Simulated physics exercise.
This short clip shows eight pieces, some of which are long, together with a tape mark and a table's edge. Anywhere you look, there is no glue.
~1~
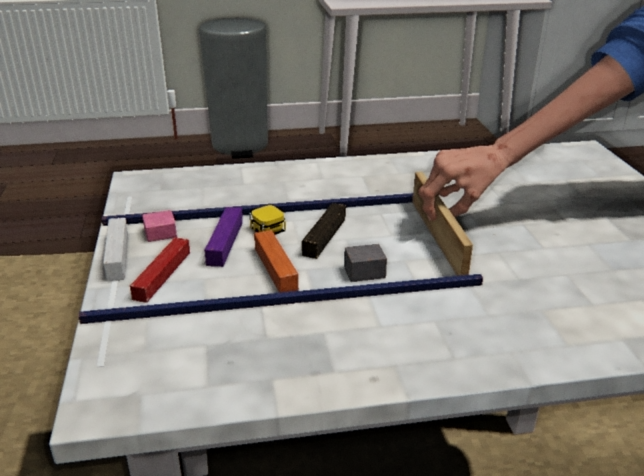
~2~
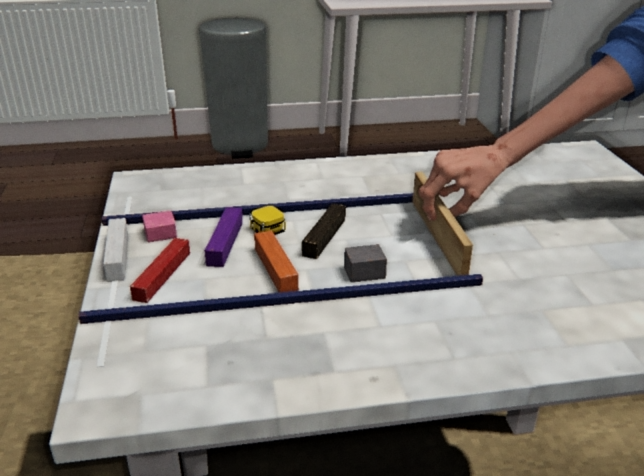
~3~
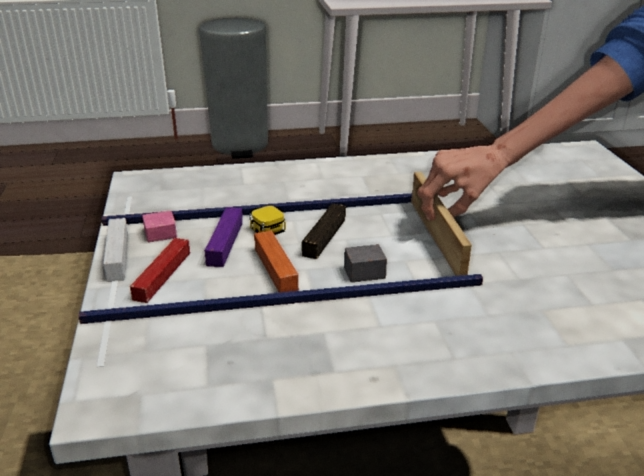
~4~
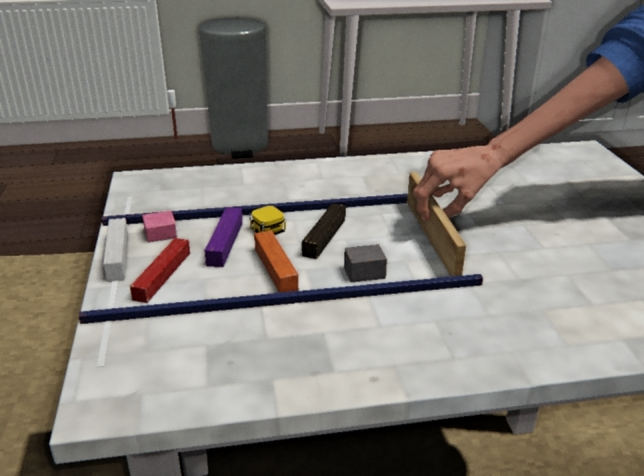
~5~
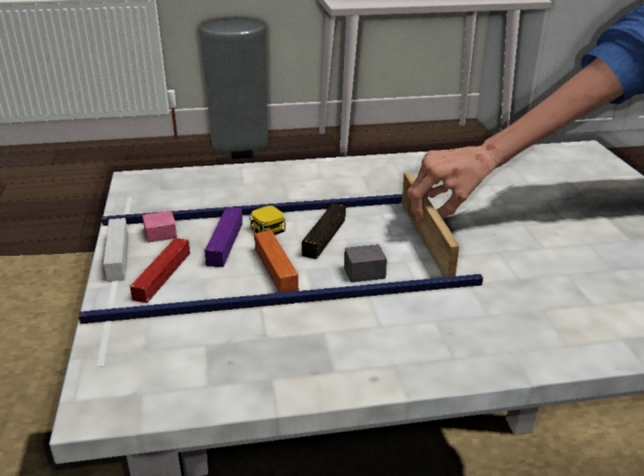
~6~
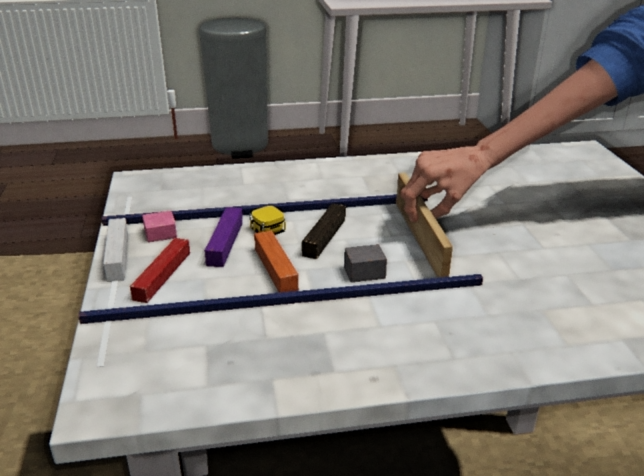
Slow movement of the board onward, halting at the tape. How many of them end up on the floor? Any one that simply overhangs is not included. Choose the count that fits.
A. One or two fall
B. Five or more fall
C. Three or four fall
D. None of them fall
(B) Five or more fall.
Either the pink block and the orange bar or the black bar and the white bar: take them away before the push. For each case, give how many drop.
You'd count 4 the first time and 4 the second time.
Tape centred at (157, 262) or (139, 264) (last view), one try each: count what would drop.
So it's 3 the first time and 4 the second time.
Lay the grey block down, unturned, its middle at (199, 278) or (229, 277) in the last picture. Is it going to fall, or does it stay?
For the two starting spots, it does not stay up; it does not stay up.
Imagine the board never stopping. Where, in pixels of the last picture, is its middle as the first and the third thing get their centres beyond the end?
The middle sits near (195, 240) at the first moment and near (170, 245) at the second.
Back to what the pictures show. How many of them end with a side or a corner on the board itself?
The answer is 2.
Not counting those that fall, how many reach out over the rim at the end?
I'd put it at 1.
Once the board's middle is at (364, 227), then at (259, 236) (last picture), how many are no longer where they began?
The count reaches 1 first and 5 second.
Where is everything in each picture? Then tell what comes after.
In the first frame, white bar (116, 248); pink block (160, 226); red bar (162, 269); board (439, 221); tape (118, 265).
In the second frame, pink block (160, 226); grey block (365, 263).
In the third frame, red bar (162, 269); board (438, 221).
In the fourth frame, white bar (117, 249); purple bar (225, 236).
In the fifth frame, pink block (160, 226); black bar (325, 230).
In the sixth frame, white bar (117, 249); pink block (160, 226); red bar (162, 269); board (421, 223); tape (118, 265).
Soon after, none off yet; white bar at rest near (117, 249); pink block at rest near (160, 226); red bar at rest near (162, 269).
In the end, the number that fall off is five or more; gone, yellow case, orange bar, purple bar, red bar, pink block and white bar.
